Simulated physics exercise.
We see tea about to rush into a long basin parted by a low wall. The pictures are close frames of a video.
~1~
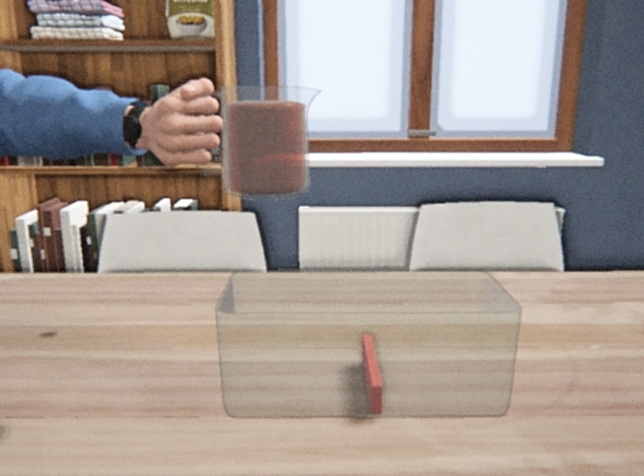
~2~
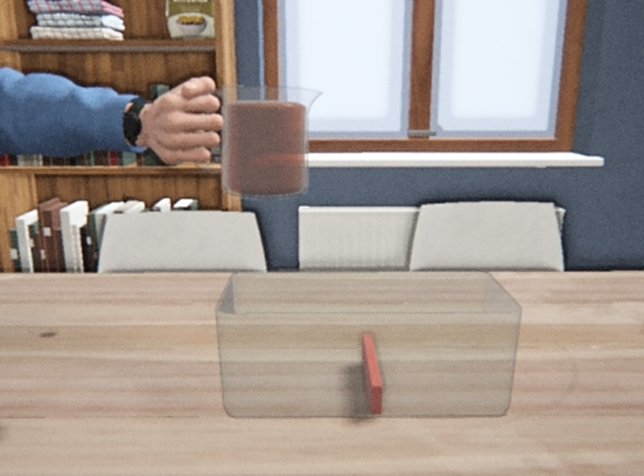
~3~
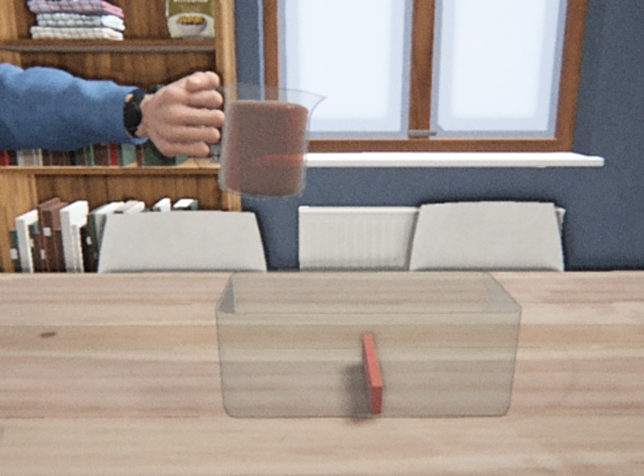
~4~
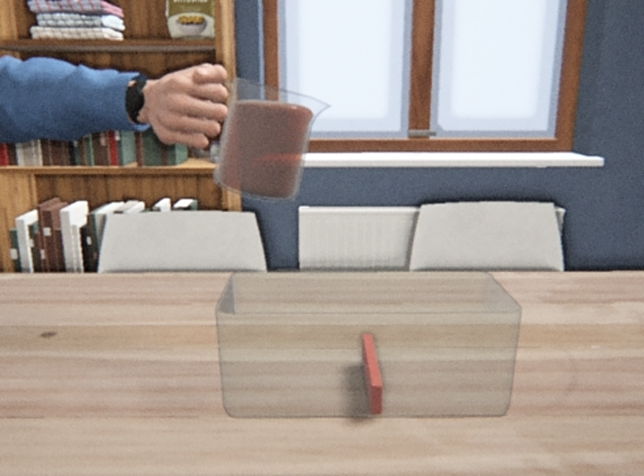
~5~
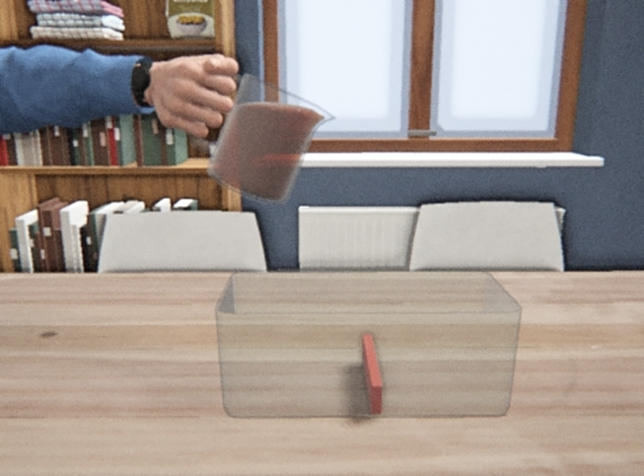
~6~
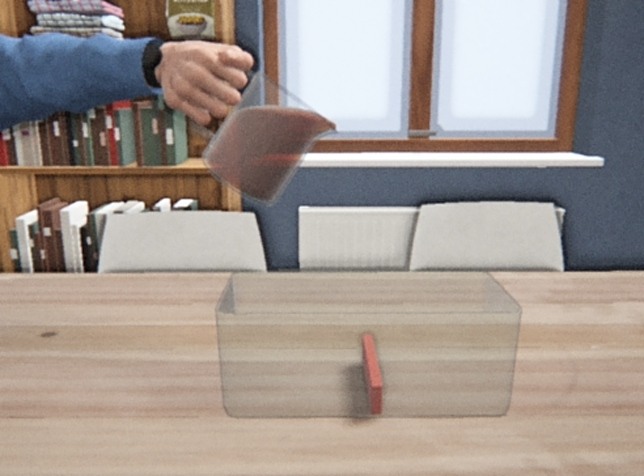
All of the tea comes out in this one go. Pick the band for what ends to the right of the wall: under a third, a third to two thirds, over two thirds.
The share right of the wall is over two thirds.
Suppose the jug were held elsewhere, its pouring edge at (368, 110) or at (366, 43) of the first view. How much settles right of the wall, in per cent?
About 85 and 80 per cent.
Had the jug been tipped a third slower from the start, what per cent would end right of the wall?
Some 80 per cent.
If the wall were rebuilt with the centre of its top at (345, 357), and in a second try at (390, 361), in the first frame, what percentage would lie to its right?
First some 90, then 40 per cent.
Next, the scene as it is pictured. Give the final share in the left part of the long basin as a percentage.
Near 20 %.
A moment on, the jug is tipped right over and 58 per cent is still to pour, 0 is left of the wall and 12 right of it.
Next, the jug is tipped right over and 14 per cent is still to pour, 9 is left of the wall and 55 right of it.
Then the jug is tipped right over and 2 per cent is still to pour, 14 is left of the wall and 78 right of it.
Later the jug is tipped right over and 0 per cent is still to pour, 18 is left of the wall and 79 right of it.
In the end 19 per cent lies left of the wall, 79 right of it and 2 outside.
